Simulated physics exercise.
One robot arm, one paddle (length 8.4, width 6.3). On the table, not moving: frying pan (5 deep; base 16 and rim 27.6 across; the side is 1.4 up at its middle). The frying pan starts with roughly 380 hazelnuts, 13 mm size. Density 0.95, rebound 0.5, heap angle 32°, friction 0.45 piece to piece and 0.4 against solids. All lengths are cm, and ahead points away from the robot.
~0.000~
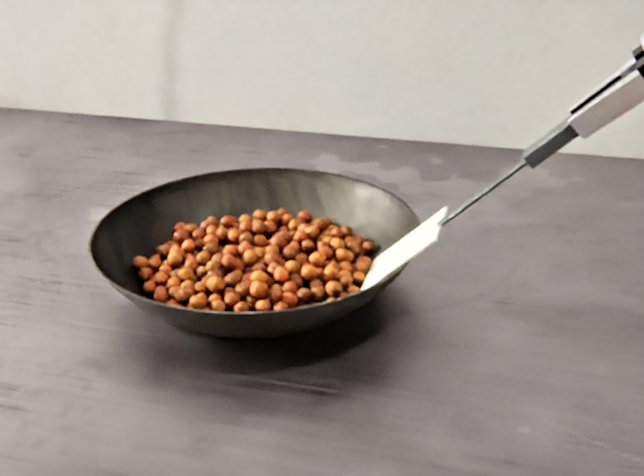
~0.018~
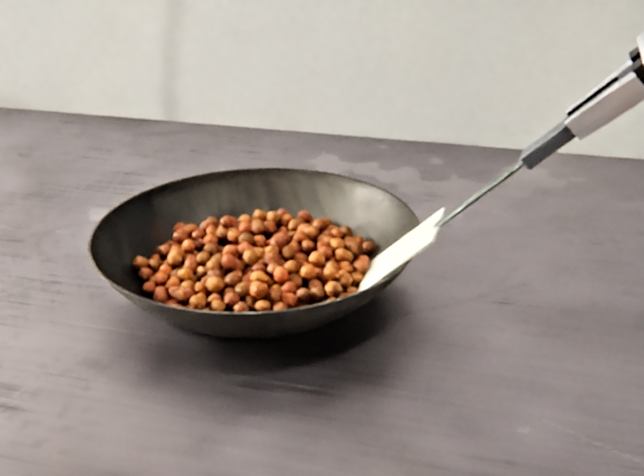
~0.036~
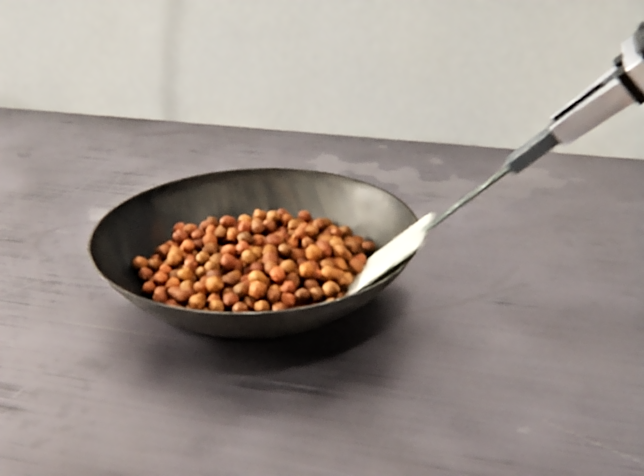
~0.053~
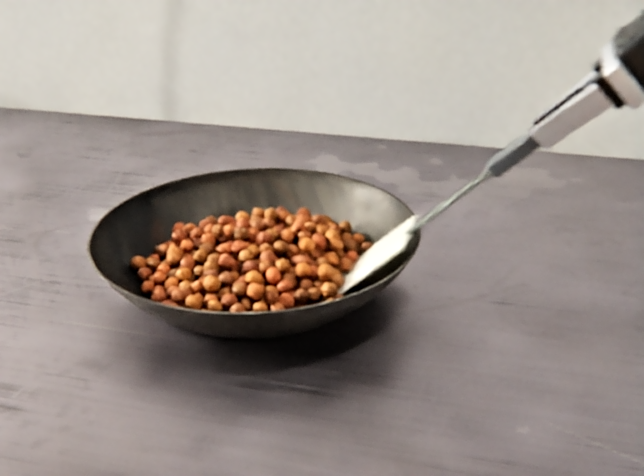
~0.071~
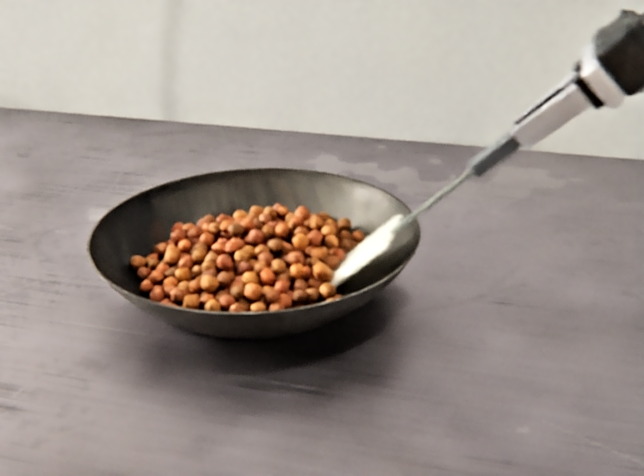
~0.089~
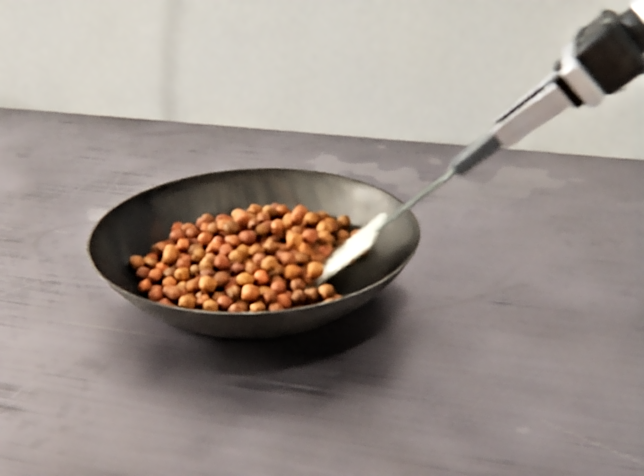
A robot arm slides a white paddle leftward into a dark frying pan of hazelnuts.
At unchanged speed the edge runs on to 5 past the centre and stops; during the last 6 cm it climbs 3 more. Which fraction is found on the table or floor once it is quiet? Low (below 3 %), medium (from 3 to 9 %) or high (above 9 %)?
Answer: Low; below 3 % of the hazelnuts finish on the table or floor.
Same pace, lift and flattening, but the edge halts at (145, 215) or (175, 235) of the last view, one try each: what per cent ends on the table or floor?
About 20 and 5 per cent.
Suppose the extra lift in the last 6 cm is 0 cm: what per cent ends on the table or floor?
Some 0 per cent.
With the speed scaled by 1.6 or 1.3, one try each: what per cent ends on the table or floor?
About 10 and 5 per cent.
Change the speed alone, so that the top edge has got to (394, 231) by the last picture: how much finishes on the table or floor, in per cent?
About 0 per cent.
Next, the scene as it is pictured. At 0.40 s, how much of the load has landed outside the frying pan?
Roughly 0 per cent.
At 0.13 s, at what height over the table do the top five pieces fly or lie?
Roughly 4 cm.
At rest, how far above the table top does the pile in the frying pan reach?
Some 5.5 cm.
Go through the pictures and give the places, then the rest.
In the first frame, paddle top edge at (442, 223), sloping 44°; upper third of the load around (260, 254), from x 140 to 370, top at y 215; 382 in the frying pan.
In the second frame, paddle top edge at (439, 224), sloping 44°; upper third of the load around (260, 254), from x 140 to 370, top at y 215.
In the third frame, paddle top edge at (427, 229), sloping 44°; upper third of the load around (260, 253), from x 140 to 370, top at y 215.
In the fourth frame, paddle top edge at (410, 231), sloping 44°; upper third of the load around (266, 250), from x 140 to 370, top at y 215.
In the fifth frame, paddle top edge at (394, 231), sloping 44°; upper third of the load around (257, 249), from x 135 to 365, top at y 210.
In the sixth frame, paddle top edge at (378, 229), sloping 44°; upper third of the load around (250, 249), from x 135 to 365, top at y 210; 382 in the frying pan.
After 0.13 s, sloping 44°, highest piece 5 above the table; 382 in the frying pan.
After 0.18 s, sloping 44°, highest piece 6 above the table; 382 in the frying pan.
After 0.40 s, sloping 44°, highest piece 6 above the table; 382 in the frying pan.
After 1.45 s, sloping 44°, highest piece 5 above the table; 382 in the frying pan.
At rest, 382 in the frying pan. That is 0 % on the table or floor.
